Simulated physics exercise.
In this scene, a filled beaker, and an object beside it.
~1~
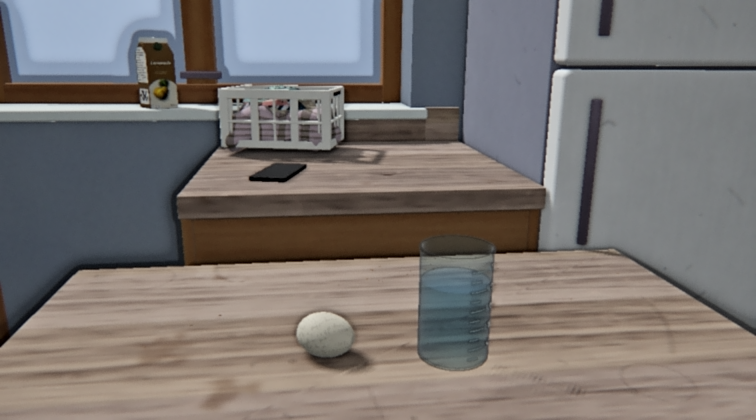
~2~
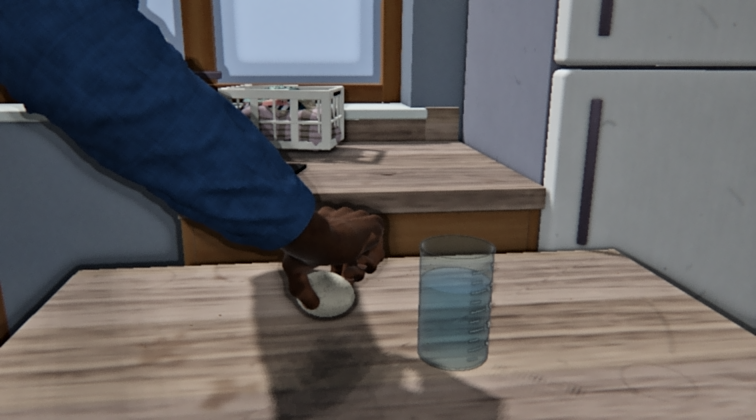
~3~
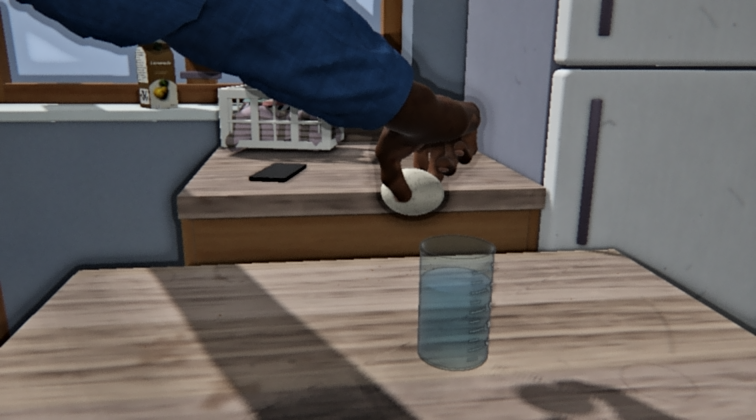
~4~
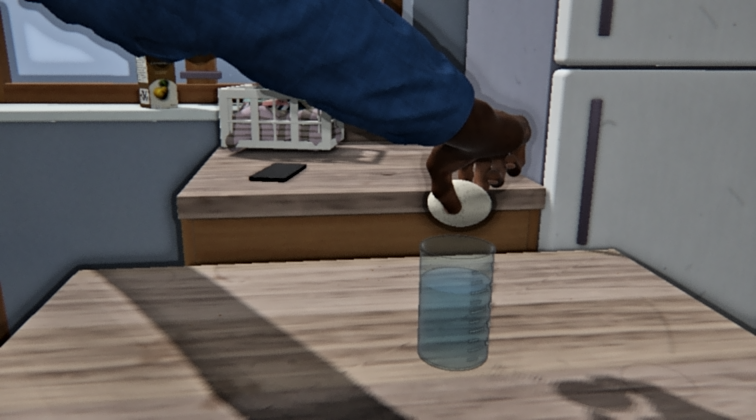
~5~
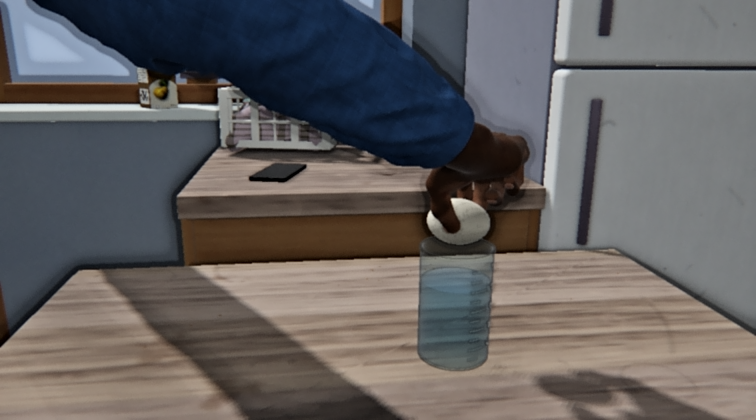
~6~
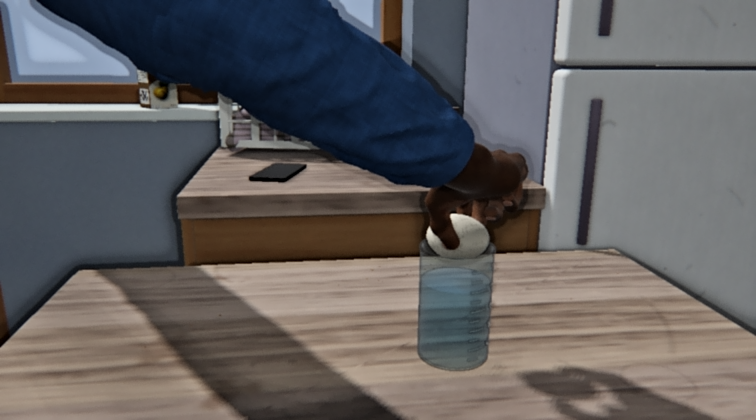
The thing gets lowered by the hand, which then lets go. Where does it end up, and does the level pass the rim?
In the water it goes under, and the beaker holds it fine.
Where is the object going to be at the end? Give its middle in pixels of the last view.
Approximately (453, 331).
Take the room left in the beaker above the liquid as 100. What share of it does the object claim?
I'd put it close to 50 per cent.
Soon after, the egg enters the water; the beaker is about three quarters full.
Later, the egg goes on down; the beaker is about three quarters full.
In the end, the egg lies on the bottom; the beaker is about three quarters full; nothing is spilt.
